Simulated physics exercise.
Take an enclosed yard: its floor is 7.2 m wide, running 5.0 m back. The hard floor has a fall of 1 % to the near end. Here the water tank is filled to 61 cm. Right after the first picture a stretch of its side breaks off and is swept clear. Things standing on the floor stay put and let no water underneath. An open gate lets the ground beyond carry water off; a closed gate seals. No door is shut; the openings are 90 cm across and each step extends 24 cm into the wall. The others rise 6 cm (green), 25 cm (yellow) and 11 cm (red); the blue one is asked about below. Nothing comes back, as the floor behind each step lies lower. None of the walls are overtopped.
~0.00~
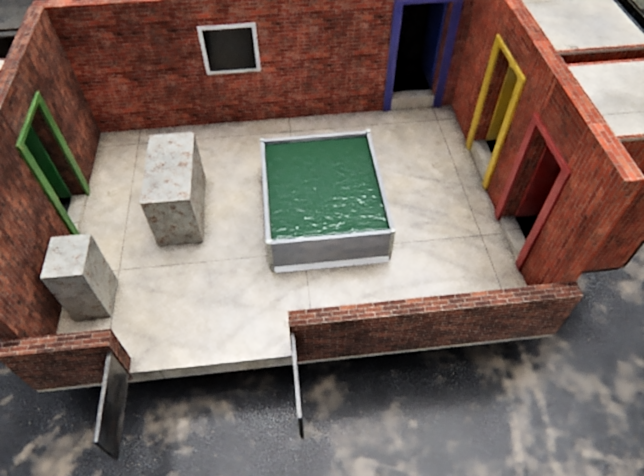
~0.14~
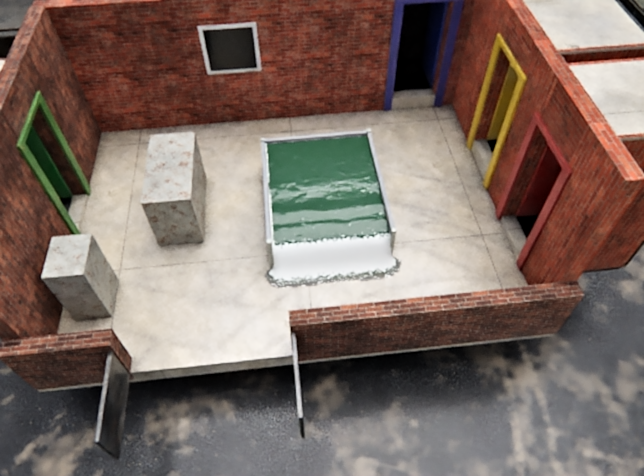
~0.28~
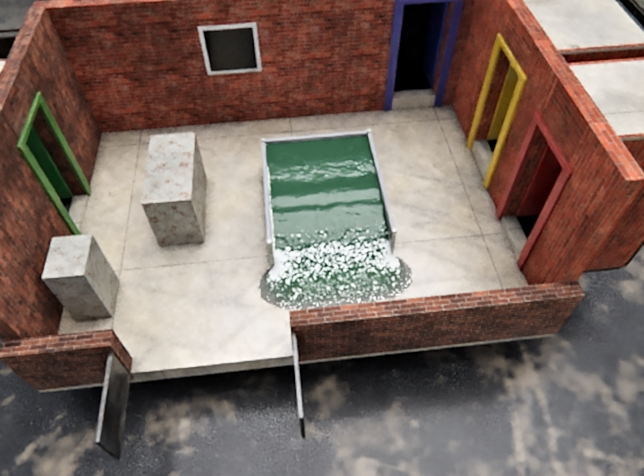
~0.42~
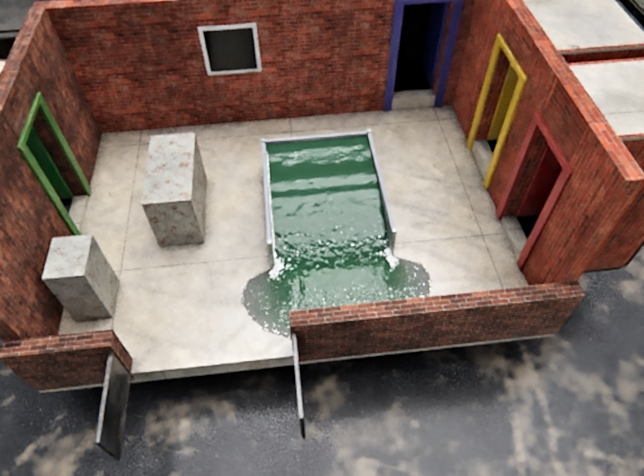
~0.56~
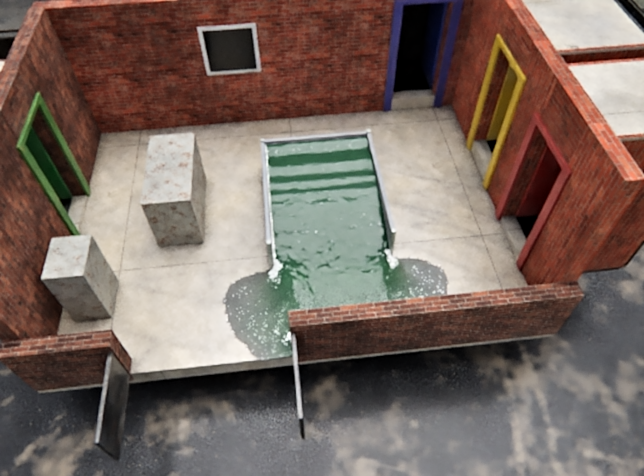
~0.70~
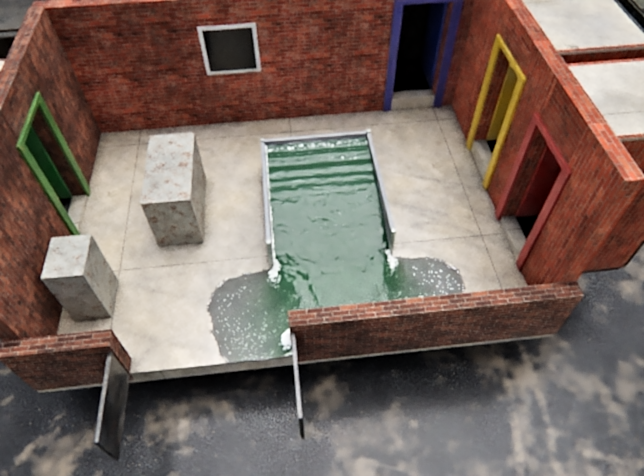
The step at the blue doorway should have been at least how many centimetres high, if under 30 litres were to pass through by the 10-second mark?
At least some 10.5 cm.
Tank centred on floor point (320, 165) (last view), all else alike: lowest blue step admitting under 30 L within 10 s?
Then close to 10.0 cm.
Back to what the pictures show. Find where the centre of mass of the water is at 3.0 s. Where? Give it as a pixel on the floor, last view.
The balance point sits at roughly (354, 266).
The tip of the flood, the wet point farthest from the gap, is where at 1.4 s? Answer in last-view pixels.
The farthest wet point is roughly at (528, 315) in the last view.
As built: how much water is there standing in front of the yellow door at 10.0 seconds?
7.0 cm.
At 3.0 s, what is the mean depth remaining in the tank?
It averages roughly 15 centimetres.
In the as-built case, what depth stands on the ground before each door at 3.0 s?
Depths in cm: Blue 0, green 0, yellow 5, red 20.
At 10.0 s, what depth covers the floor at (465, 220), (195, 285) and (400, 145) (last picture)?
About 4, 2 and 7 cm.
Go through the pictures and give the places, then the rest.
The water tank at (323, 186) is whole and still, 61 cm deep; the blue door at (418, 66) is dry, in the first frame.
Water pours out at (332, 253) and has run 0.3 m, to (278, 282); about 9 cm deep outside, 61 cm at the back, in the second frame.
Water pours out at (332, 255) and has run 0.7 m, to (292, 304); about 11 cm deep outside, 61 cm at the back, in the third frame.
The gap is at (332, 256), the front 1.2 m out at a hidden place; the back of the water tank holds 61 cm, in the fourth frame.
The gap is at (331, 256), the front 1.6 m out at a hidden place; the back of the water tank holds 58 cm, in the fifth frame.
The gap is at (331, 256), the front 1.7 m out at a hidden place; the back of the water tank holds 51 cm; the blue door at (418, 66), 4.3 m from the gap, is still 3.9 m from the nearest water, in the sixth frame.
After 1.4 s water covers 15 % of the floor, deepest (47 cm) near (338, 324); it has not reached the blue door.
After 3.0 s water covers 40 % of the floor, deepest (36 cm) near (528, 315); it has not reached the blue door.
After 10.0 s water covers 95 % of the floor, deepest (9 cm) near (77, 245); 6 cm at the blue door, 0 litres in over its 26 cm step.
At the blue door as built, the water arrived by 3.5 s and peaked near 17 cm at 4.4 s.
With a step of 9.5 cm, 43 litres would have come in within the 10 s; with 13 cm, 12 litres. So under 30 litres takes about 10.5 cm.
